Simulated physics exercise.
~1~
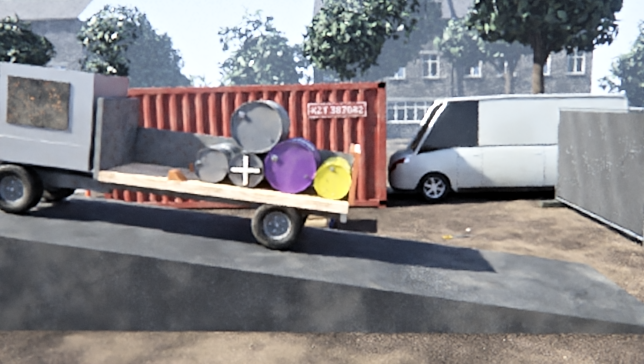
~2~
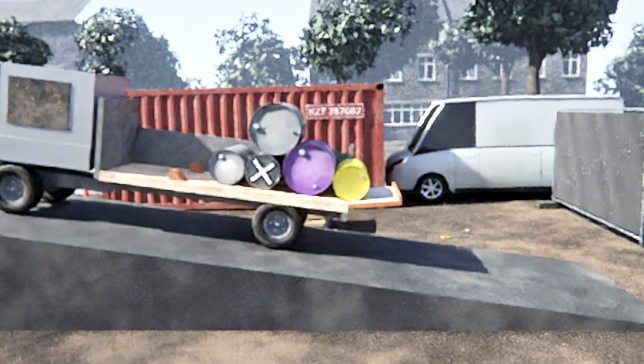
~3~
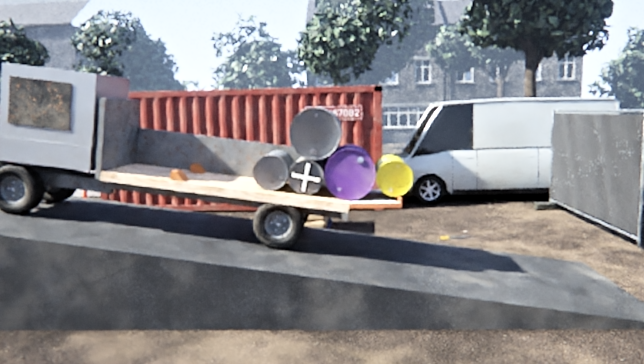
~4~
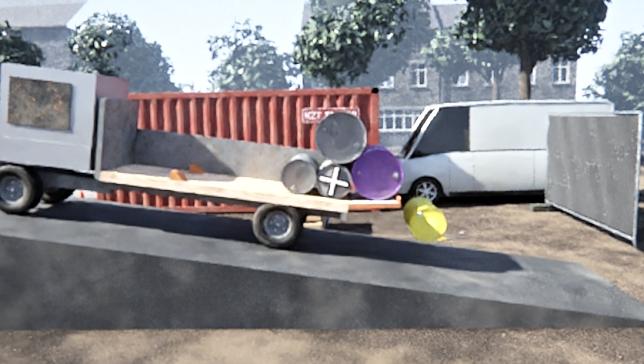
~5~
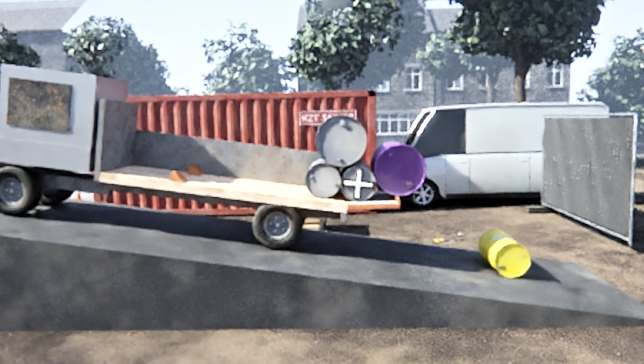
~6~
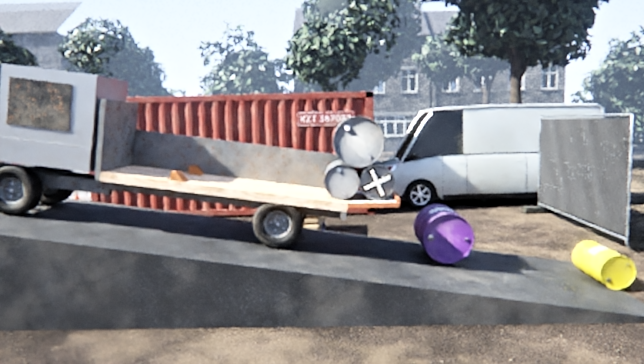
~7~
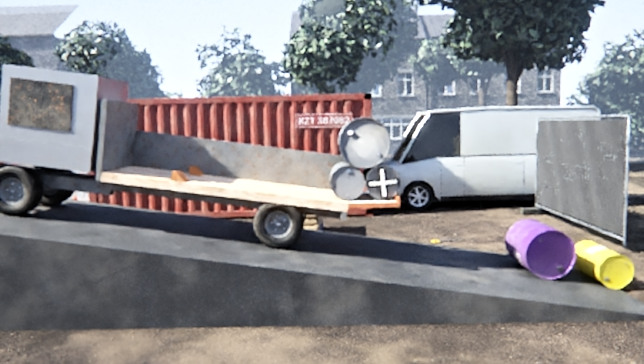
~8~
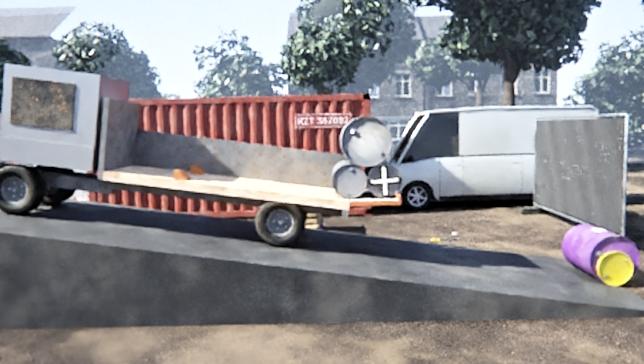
Yellow and purple drums rolling off the lowered tailgate of a sloping truck bed onto the ground, three grey drums staying aboard.
